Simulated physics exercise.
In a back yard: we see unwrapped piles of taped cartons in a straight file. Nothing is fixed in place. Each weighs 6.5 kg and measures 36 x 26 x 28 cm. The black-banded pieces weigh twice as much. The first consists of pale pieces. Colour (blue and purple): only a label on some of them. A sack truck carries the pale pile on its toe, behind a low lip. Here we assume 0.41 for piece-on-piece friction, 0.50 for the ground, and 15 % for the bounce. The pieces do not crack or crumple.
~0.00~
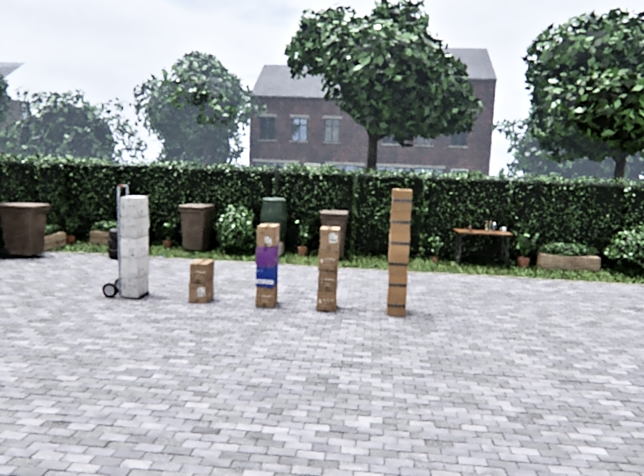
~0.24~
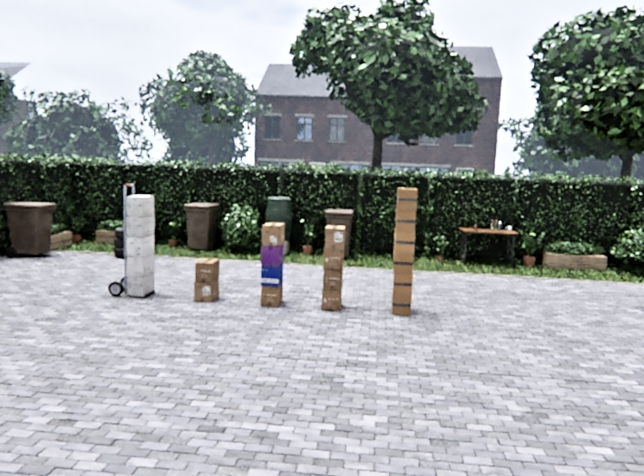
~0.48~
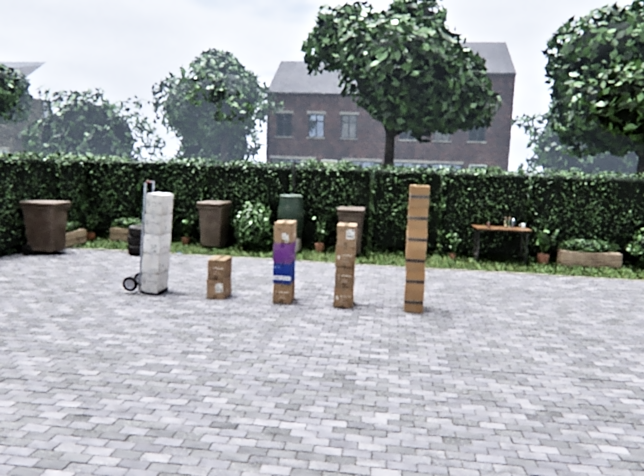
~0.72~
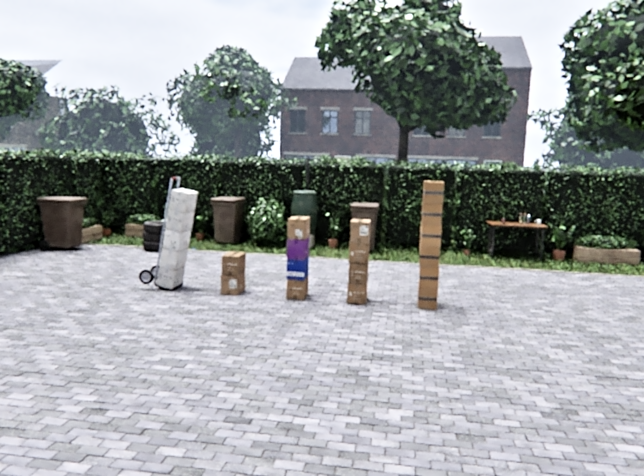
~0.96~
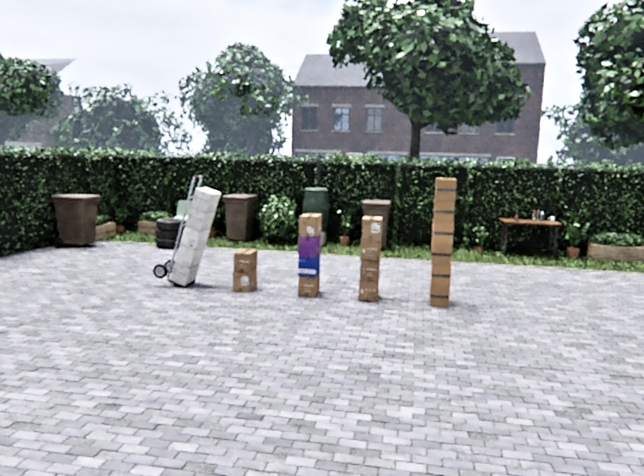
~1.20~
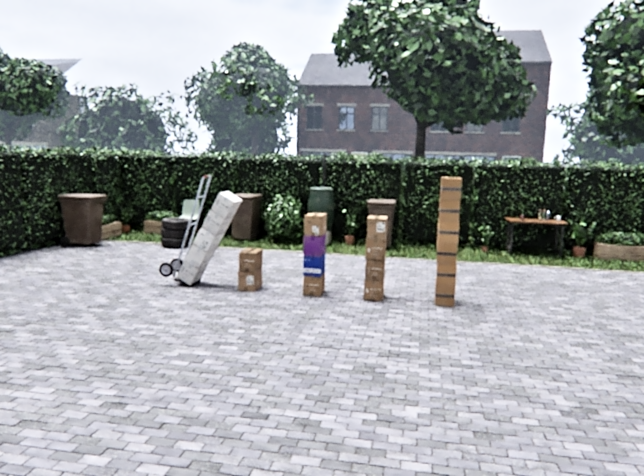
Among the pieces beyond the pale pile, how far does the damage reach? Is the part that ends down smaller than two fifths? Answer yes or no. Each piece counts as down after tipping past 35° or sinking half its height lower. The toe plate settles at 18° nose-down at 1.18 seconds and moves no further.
Yes, under two fifths are down.
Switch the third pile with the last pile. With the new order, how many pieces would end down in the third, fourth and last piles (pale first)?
Pile by pile, you'd see third at 0, fourth at 0 and last at 0 down.
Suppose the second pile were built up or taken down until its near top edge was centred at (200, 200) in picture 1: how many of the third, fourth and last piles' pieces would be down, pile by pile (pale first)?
Down by pile: Third 3, fourth 3, last 6.
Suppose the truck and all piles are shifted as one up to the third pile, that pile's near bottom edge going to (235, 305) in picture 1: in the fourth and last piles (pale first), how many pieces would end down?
Down per pile: Fourth 0; last 0.
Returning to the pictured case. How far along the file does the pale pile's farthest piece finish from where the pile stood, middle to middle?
Roughly 170 centimetres.
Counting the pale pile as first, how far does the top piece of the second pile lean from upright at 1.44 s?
The top piece is tilted around 0°.
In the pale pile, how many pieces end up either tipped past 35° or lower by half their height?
5.
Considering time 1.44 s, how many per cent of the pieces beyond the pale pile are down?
0 percent by then.
Around 1.44 s, 5 of the pale pile down; none of the 16 other cartons down.
Around 1.98 s, 5 of the pale pile down; none of the 16 other cartons down, 3 disturbed; blue carton displaced 6 cm.
Finally (3.4 s), 5 of the pale pile down; 2 of the 16 other cartons down; purple carton displaced 42 mm; blue carton displaced 9 cm. That is 12 per cent. Seen by the last camera, middles, purple carton near (318, 244), blue carton near (321, 264).
